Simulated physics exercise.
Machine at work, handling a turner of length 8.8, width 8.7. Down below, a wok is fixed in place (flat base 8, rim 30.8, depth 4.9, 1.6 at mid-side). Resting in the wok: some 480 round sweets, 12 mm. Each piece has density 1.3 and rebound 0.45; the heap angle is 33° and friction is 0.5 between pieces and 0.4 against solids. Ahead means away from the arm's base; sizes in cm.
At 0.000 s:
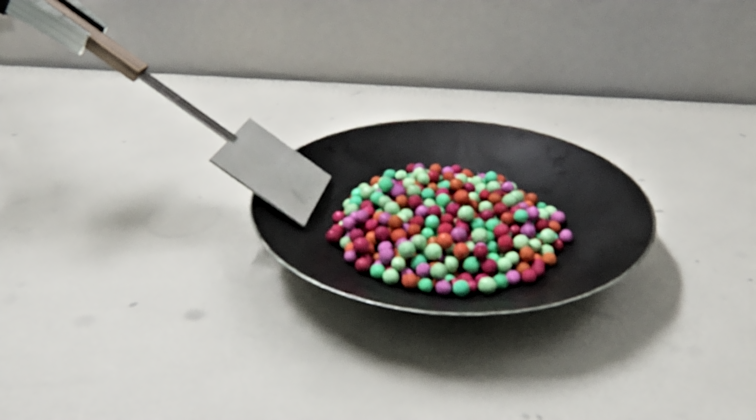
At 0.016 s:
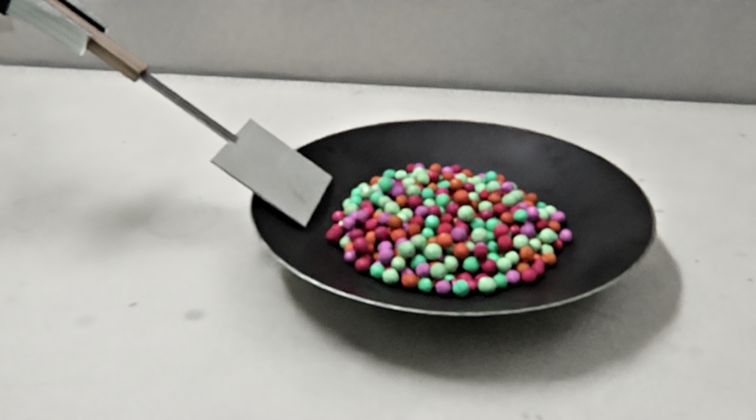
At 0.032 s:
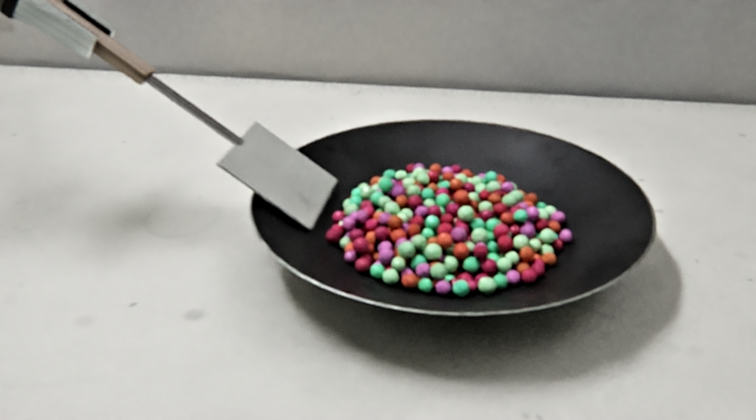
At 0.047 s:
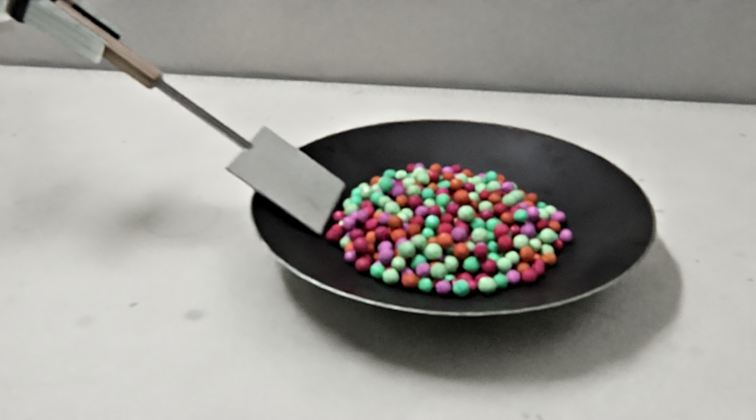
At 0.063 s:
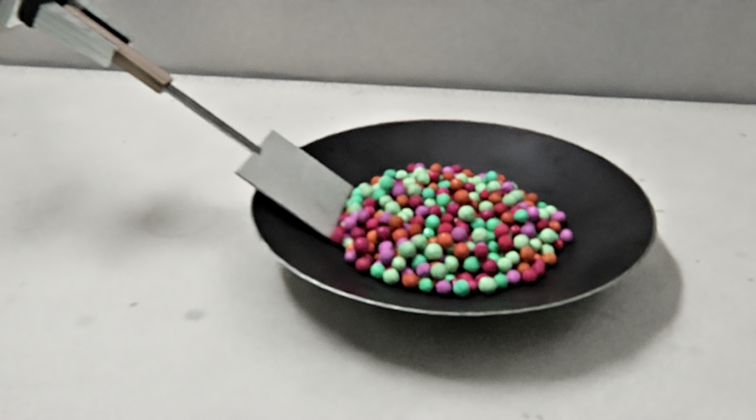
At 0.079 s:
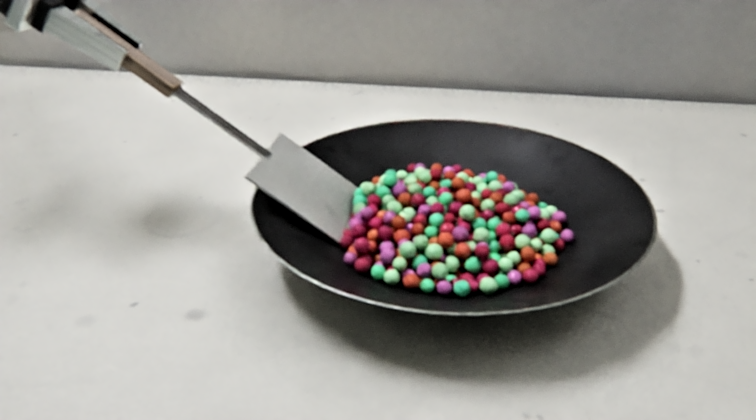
A robotic arm holding a metal turner moves it slowly right and slightly down inside a dark wok, its edge meeting the pile of colourful round sweets and nudging those on the left side slightly inward.
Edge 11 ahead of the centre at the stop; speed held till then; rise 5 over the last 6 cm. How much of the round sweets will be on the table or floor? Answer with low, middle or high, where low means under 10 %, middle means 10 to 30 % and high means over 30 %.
Middle.
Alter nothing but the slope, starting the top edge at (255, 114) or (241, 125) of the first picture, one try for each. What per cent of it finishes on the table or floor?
Some 20 and 20 per cent.
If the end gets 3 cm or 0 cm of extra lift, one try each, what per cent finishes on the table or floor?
Roughly 20 per cent, then 25 per cent.
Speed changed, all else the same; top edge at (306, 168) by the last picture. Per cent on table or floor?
Near 40 in a hundred.
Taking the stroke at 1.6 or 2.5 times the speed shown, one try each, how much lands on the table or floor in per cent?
About 30 and 45 per cent.
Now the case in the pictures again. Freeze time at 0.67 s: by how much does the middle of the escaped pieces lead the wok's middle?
20 cm.
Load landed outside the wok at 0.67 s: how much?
Some 15 per cent.
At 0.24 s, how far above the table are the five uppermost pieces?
I'd say close to 5 cm on average.
After 0.24 s, sloping 36°, highest piece 5 above the table; 481 in the wok.
After 0.39 s, sloping 36°, highest piece 7 above the table; 476 in the wok, 5 on the blade or in flight.
After 0.67 s, sloping 36°, highest piece 6 above the table; 397 in the wok, 82 on the table or floor, 2 on the blade or in flight.
After 1.72 s, sloping 36°, highest piece 6 above the table; 397 in the wok, 84 on the table or floor.
At rest, 397 in the wok, 84 on the table or floor. That is 17 % on the table or floor.
